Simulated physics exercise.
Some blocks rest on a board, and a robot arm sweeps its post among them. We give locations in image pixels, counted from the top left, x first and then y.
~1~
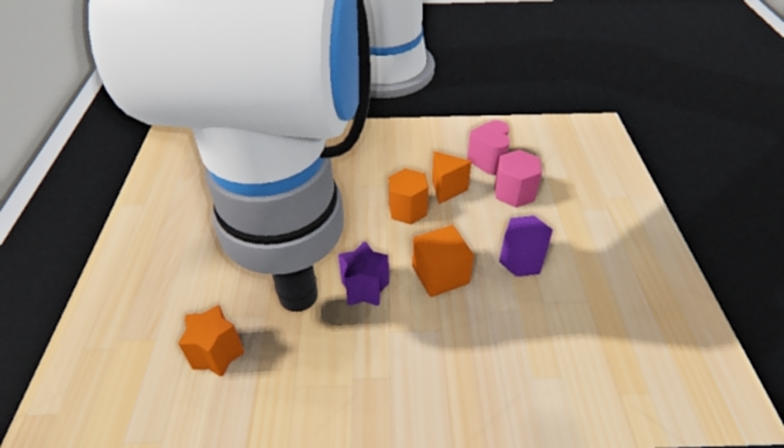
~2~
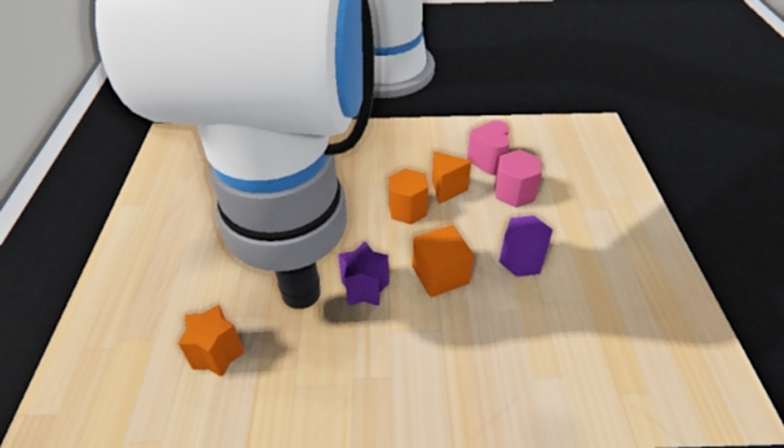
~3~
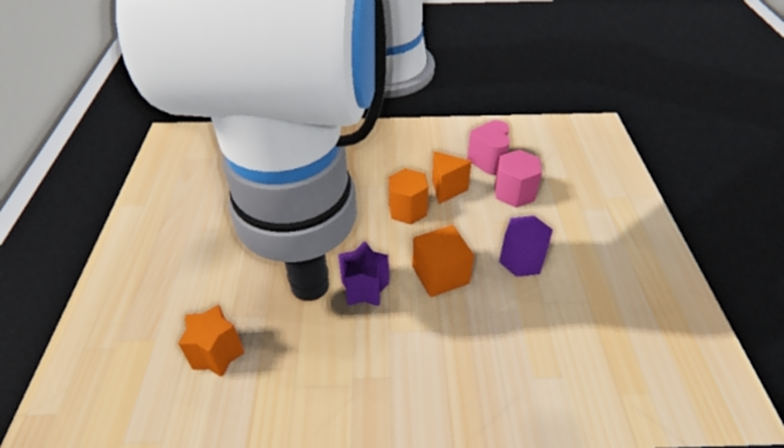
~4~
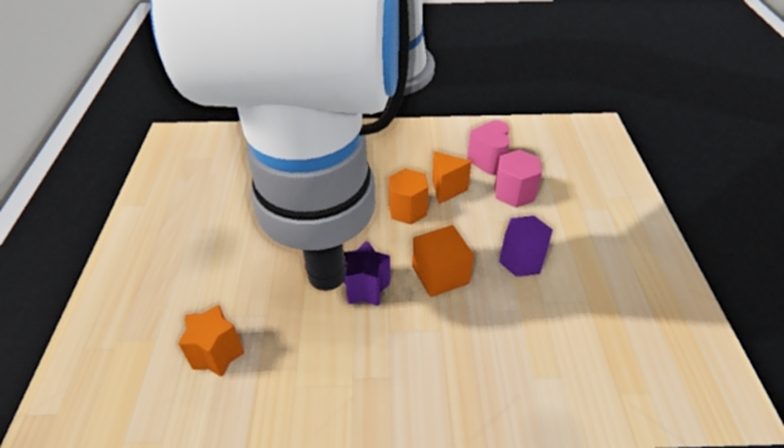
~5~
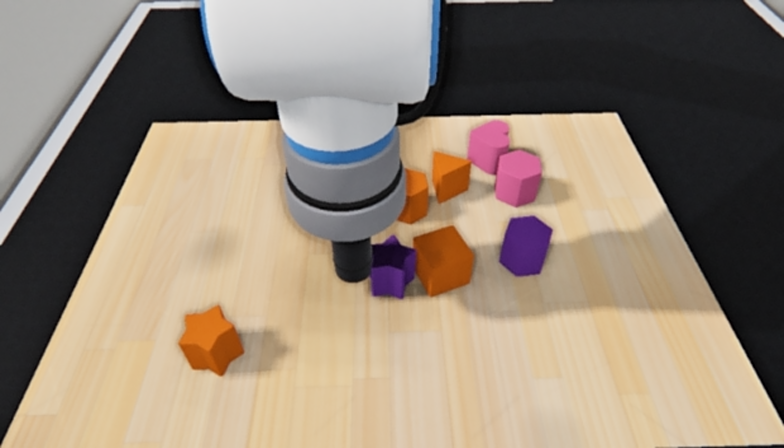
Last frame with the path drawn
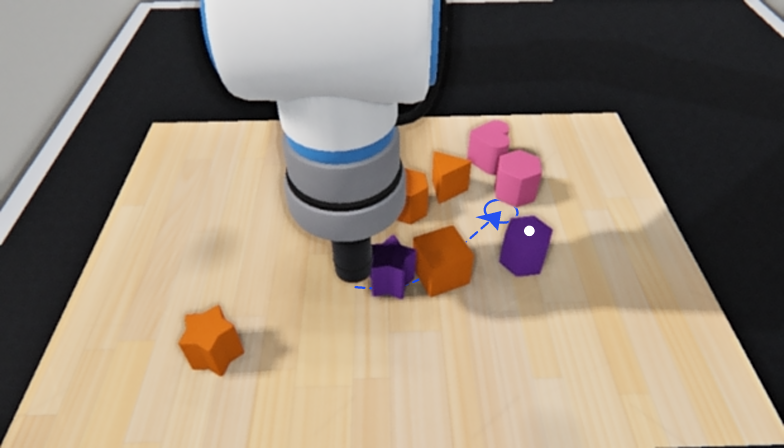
The clip opens on a robot arm holding its dark post over a wooden board, between an orange star block and a purple star block, with other orange, pink and purple blocks nearby. The post moves slowly right, reaches the purple star and pushes it right, up beside a large orange block.
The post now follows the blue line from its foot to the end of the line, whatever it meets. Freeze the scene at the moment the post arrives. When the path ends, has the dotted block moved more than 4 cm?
Yes - that is the case.
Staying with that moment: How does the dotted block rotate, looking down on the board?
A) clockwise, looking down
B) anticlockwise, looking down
Correct choice: A.
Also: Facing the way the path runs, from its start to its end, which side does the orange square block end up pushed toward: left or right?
Off to the right side.
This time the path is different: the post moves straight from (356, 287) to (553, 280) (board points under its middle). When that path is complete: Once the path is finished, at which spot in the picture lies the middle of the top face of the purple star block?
Expect it around (568, 226).
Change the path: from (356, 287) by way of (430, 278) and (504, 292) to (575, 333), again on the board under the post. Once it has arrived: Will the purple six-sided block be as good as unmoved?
No, that is not how it ends up.
The drawn path runs from (356, 287) over (421, 279) and (464, 244) to (501, 211); the dot is on the purple six-sided block.
The first path, step by step. One third of the way, post (422, 261); purple star block (458, 243); orange square block (504, 233); purple six-sided block (549, 226).
Two thirds of the way, post (467, 225); purple star block (501, 209); orange square block (547, 209), turned 30° clockwise; purple six-sided block (594, 222), turned 45° clockwise.
At the end, post (505, 193); purple star block (541, 182), turned 20° clockwise; orange square block (582, 197), turned 70° clockwise; pink six-sided block (530, 156), turned 45° anticlockwise; purple six-sided block (614, 225), turned 80° clockwise.
